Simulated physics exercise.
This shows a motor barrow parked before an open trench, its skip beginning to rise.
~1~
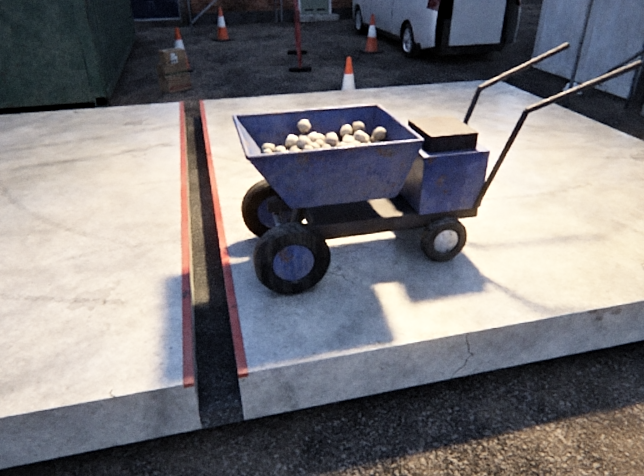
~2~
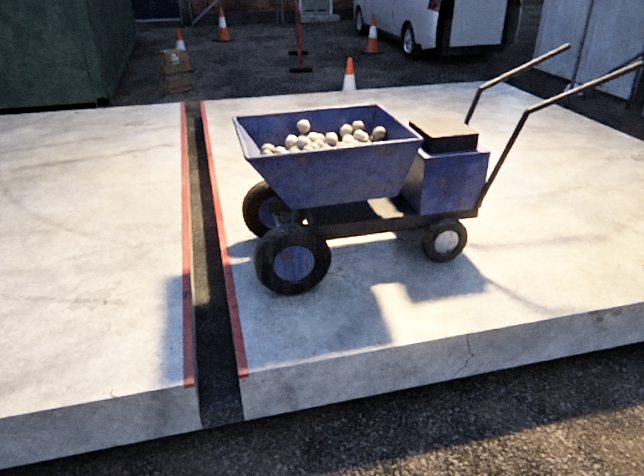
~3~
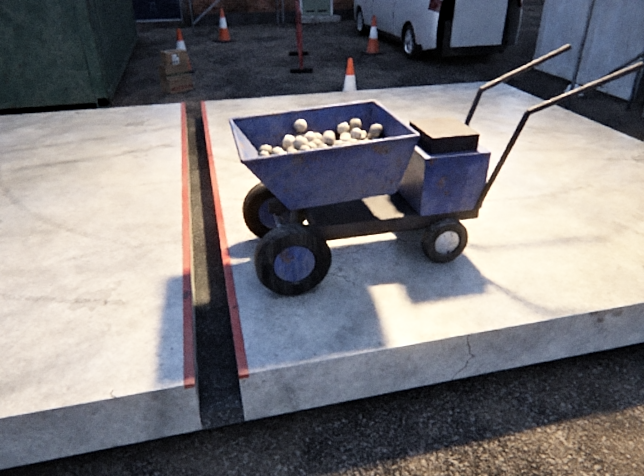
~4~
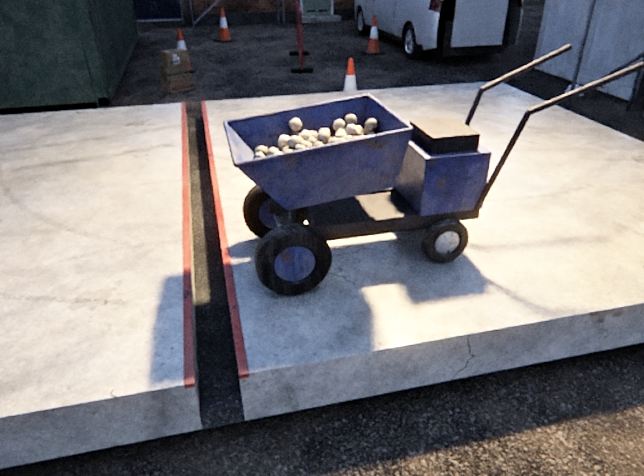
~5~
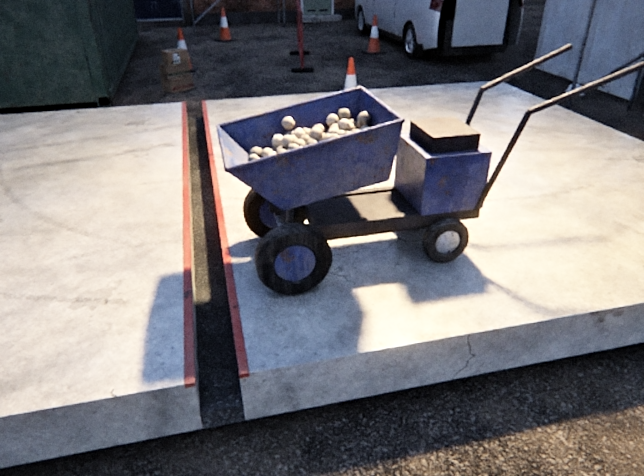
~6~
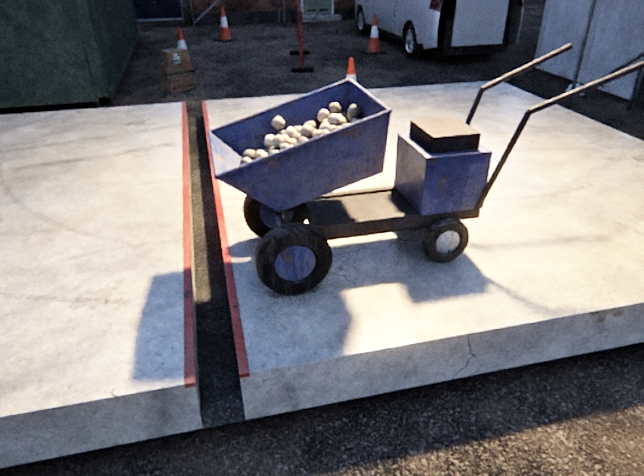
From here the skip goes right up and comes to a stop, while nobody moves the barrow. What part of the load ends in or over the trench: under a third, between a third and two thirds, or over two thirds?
The trench will get the low band, below a third.
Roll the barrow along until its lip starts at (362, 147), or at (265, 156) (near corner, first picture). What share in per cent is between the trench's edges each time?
30 % and 0 %.
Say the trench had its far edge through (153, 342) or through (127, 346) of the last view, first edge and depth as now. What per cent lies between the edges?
About 40 %, then 90 %.
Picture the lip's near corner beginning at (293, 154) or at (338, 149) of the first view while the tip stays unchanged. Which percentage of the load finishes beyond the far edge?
About 40 percent the first time, about 0 percent the second.
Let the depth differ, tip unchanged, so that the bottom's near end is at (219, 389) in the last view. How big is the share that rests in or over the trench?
Estimated share: Approx. 0 per cent.
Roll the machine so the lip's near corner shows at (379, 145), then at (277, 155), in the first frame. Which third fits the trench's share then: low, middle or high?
The first stop gives less than a third, while the second gives under a third.
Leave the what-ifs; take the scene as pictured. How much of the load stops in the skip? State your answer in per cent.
It comes out at some 30 in a hundred.
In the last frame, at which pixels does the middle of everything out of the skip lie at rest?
Near (133, 279), more or less.
Soon, skip tipped steeply; all in the skip.
A while on, skip tipped right over; most in the skip; a small part beyond it.
Towards the end, skip tipped right over; about a third in the skip; a stray few in or heaped over the trench; about two thirds beyond it.
Finally, skip tipped right over; about a third in the skip; a stray few in or heaped over the trench; about two thirds beyond it.
